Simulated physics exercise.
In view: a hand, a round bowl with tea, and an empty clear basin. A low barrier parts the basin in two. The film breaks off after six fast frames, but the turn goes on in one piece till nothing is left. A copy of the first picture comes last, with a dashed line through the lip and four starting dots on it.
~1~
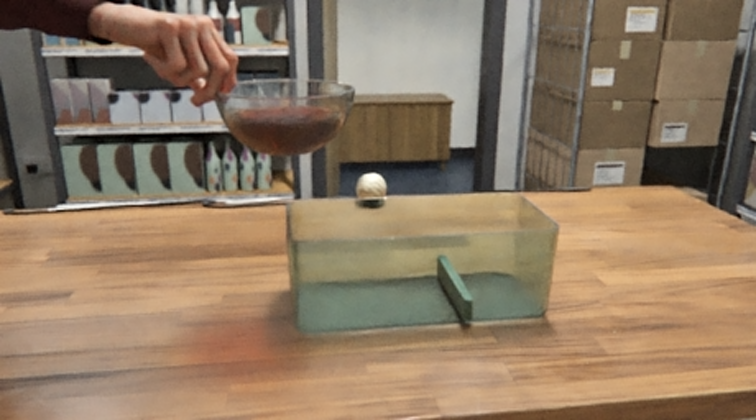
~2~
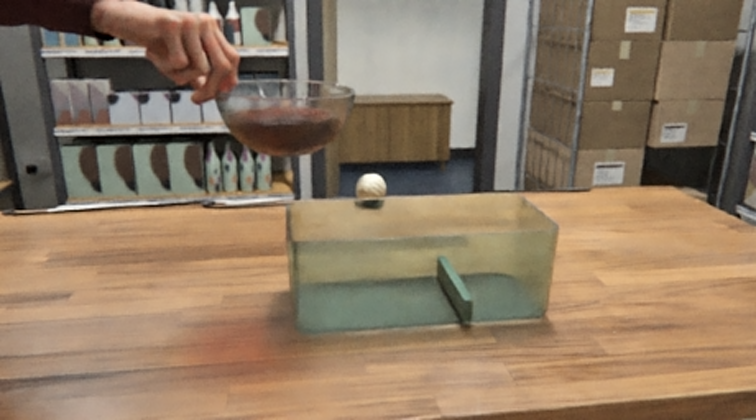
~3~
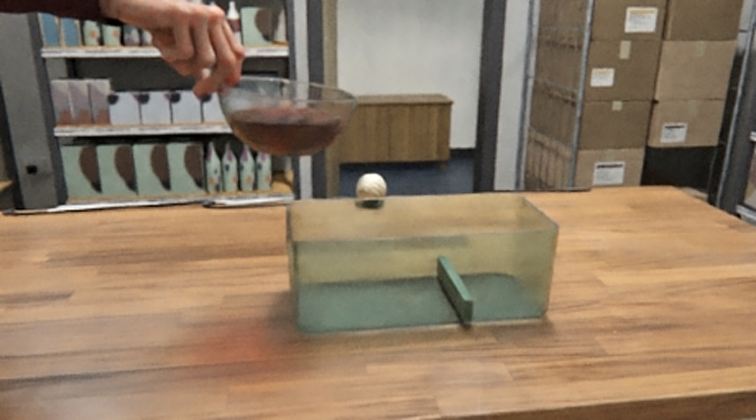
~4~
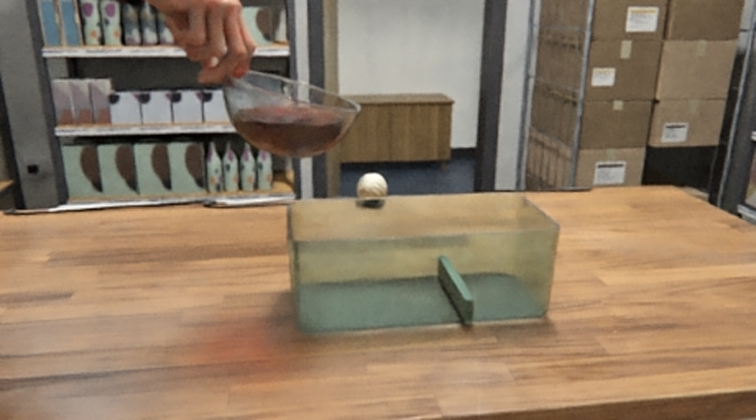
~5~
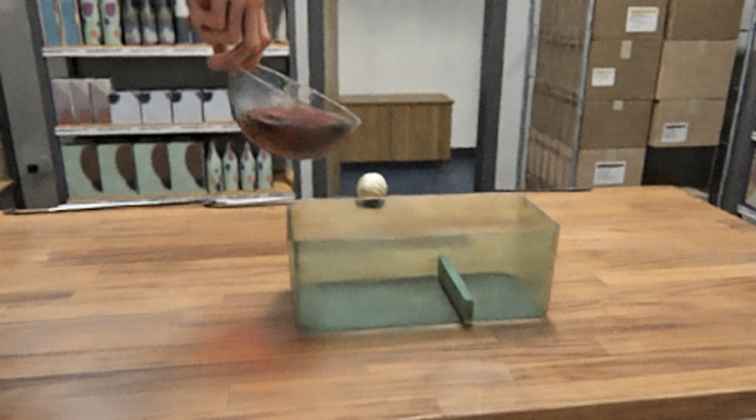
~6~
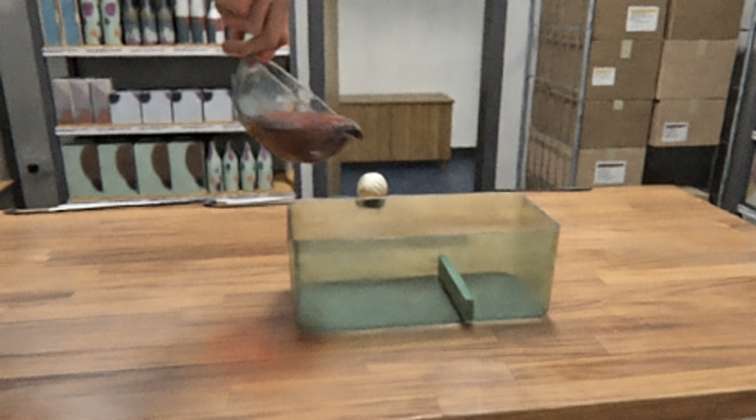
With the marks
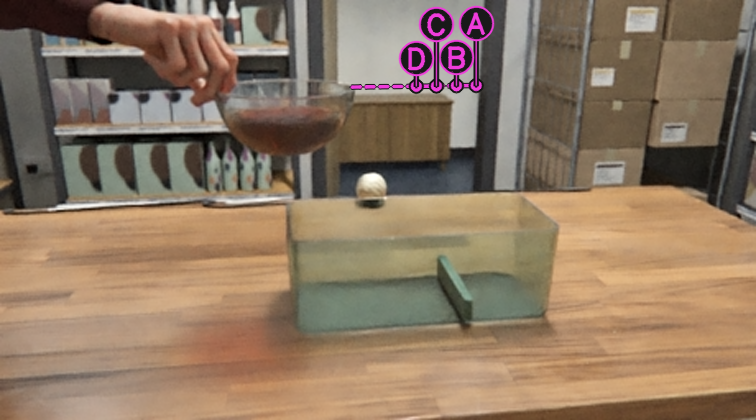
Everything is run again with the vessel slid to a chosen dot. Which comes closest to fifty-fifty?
C.
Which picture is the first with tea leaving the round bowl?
In picture 6.
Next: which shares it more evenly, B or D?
Here it is place B.
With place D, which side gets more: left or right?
The left one.
On the marked copy, A at (476, 85); B at (456, 85); C at (436, 86); D at (416, 86).
With A, about 30 % ends left of the wall and 68 % right of it.
With B, about 37 % ends left of the wall and 62 % right of it.
With C, about 48 % ends left of the wall and 50 % right of it.
With D, about 72 % ends left of the wall and 26 % right of it.
